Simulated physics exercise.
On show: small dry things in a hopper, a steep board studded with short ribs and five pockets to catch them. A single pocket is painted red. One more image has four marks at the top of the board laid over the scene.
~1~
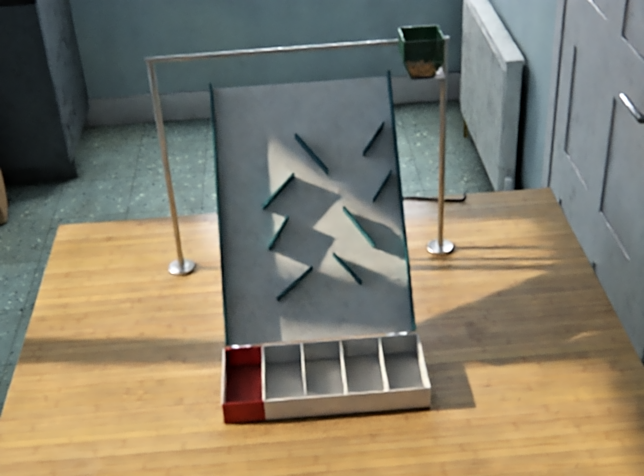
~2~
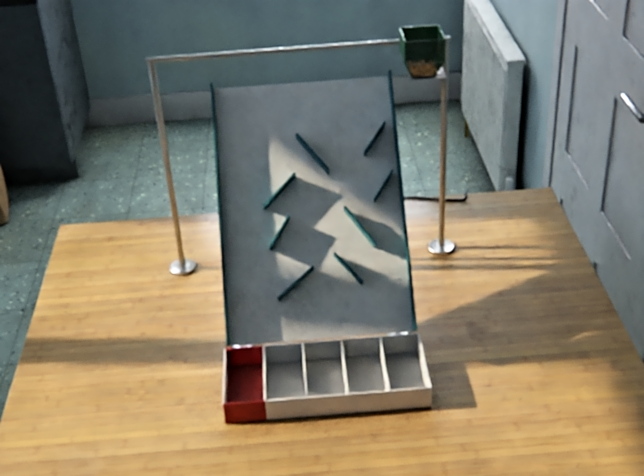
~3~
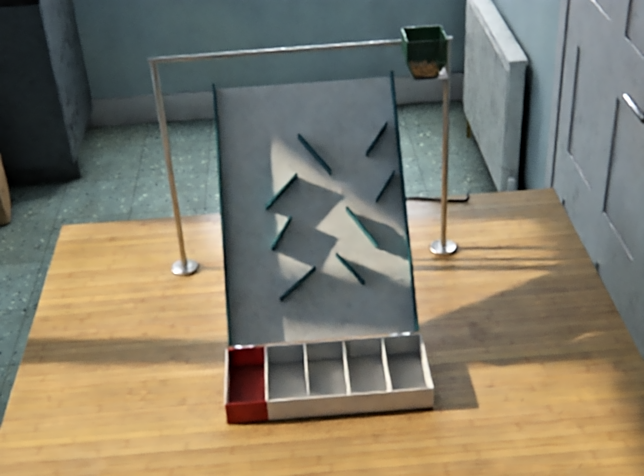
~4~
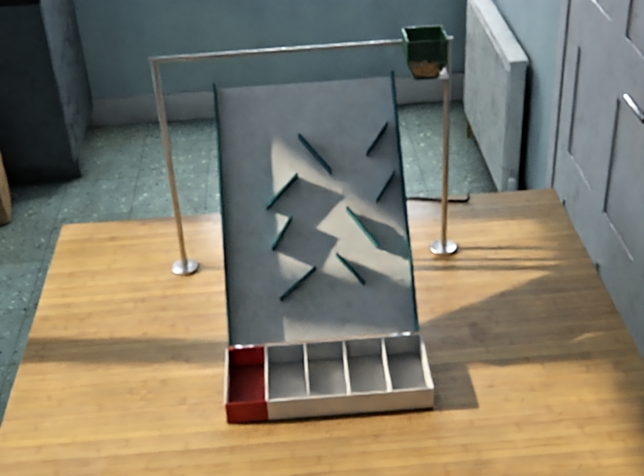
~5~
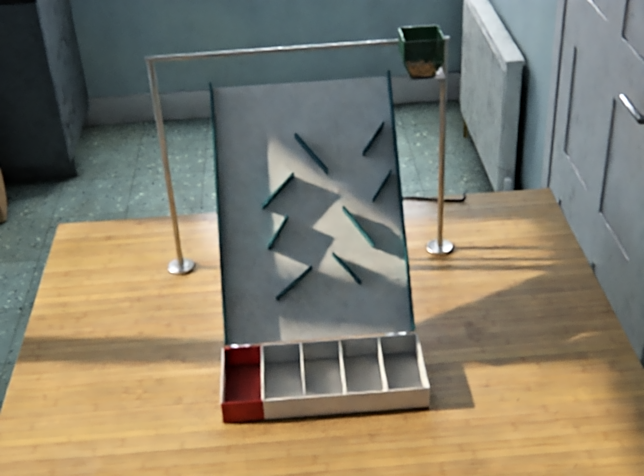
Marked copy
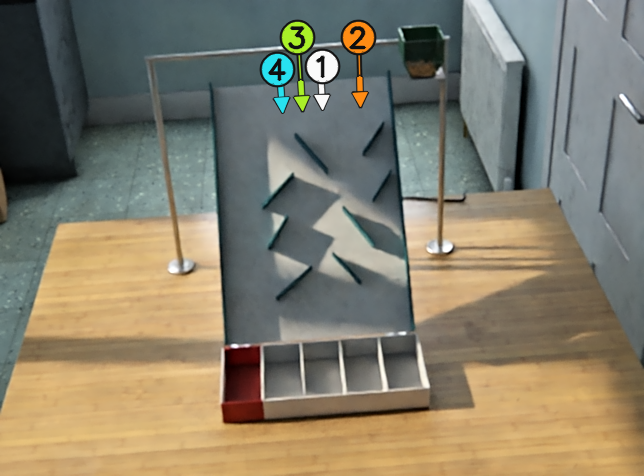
We see a green hopper of small brown pieces on a metal rail above a steep ribbed board, with five pockets below, the leftmost red; apart from a slight shift of the view, nothing moves.
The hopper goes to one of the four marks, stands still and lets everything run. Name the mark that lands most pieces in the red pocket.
It is 4.
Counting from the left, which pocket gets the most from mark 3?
It is the fifth one.
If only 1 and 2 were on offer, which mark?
It is 2.
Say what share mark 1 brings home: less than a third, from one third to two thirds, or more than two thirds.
It is less than a third.
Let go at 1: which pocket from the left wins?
The fifth.
On the marked copy, mark 1 meets the board at (322, 104); mark 2 meets the board at (360, 101); mark 3 meets the board at (302, 105); mark 4 meets the board at (282, 107).
With 1, only a few in the red pocket, close to two thirds in other pockets, close to a third outside the box.
With 2, a small share in the red pocket, close to a third in other pockets, close to half outside the box.
With 3, a small share in the red pocket, close to a third in other pockets, close to half outside the box.
With 4, close to a third in the red pocket, only a few in other pockets, close to two thirds outside the box.
